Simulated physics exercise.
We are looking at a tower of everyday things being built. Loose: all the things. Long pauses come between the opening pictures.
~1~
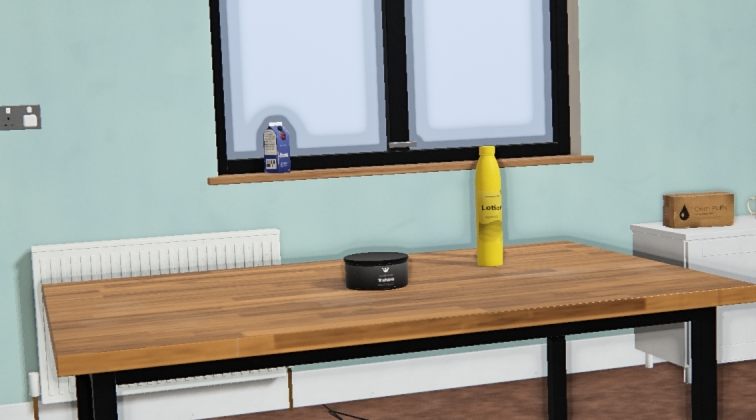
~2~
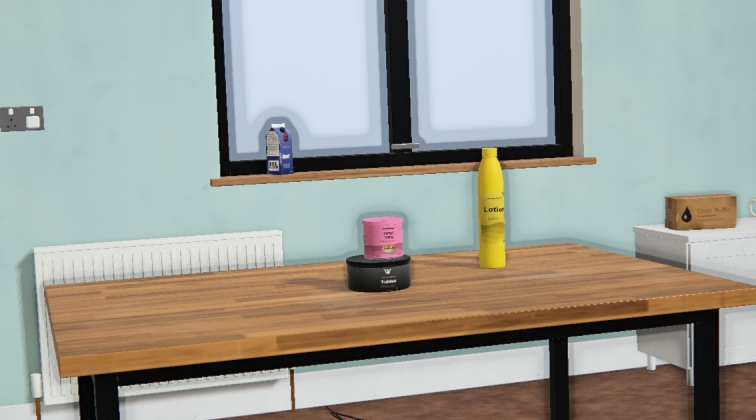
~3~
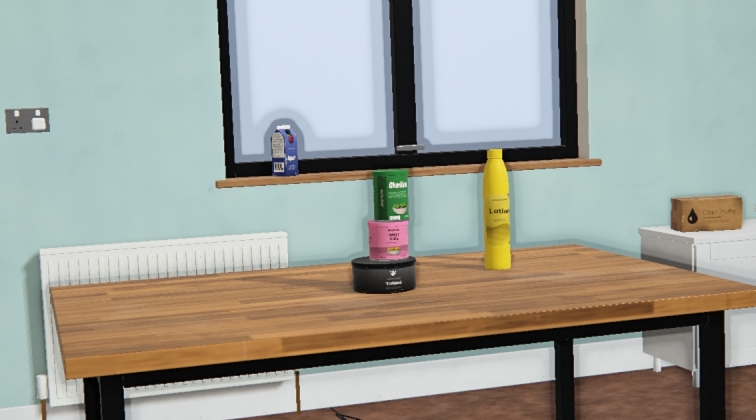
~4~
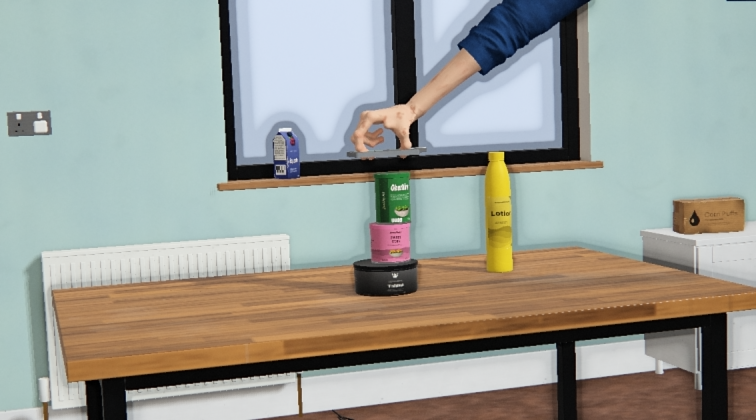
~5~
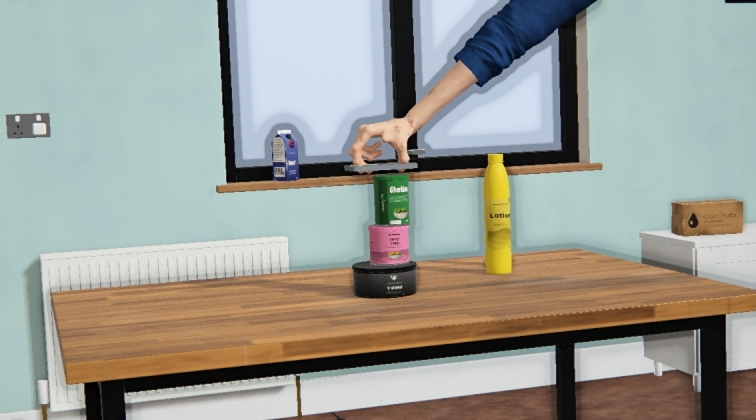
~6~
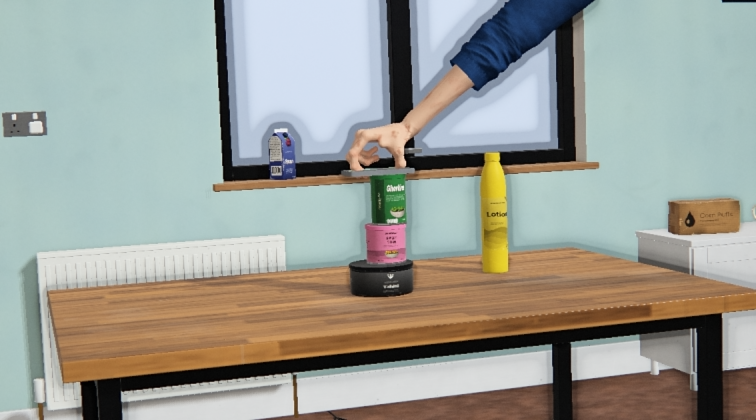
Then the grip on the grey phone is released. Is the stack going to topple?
No, it stays up.
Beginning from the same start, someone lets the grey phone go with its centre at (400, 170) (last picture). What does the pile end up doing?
Outcome: The pile is still standing.
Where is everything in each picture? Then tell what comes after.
In the first picture, the last thing is not in view yet.
In the second picture, the last thing is not in view yet; black tub (379, 273).
In the third picture, the last thing is not in view yet; yellow bottle (496, 209).
In the fourth picture, still above its spot; grey phone (383, 153); green tin (393, 198).
In the fifth picture, still above its spot; grey phone (381, 167).
In the sixth picture, in place under the hand; grey phone (378, 172); pink pot (386, 243).
Then, 0.70 s past the last view, nothing moves.
Then, 1.60 s past the last view, grey phone resting near (377, 173).
Finally, all 6 still in place. Final places as the last picture's camera would see them, grey phone near (376, 173). The pile holds.
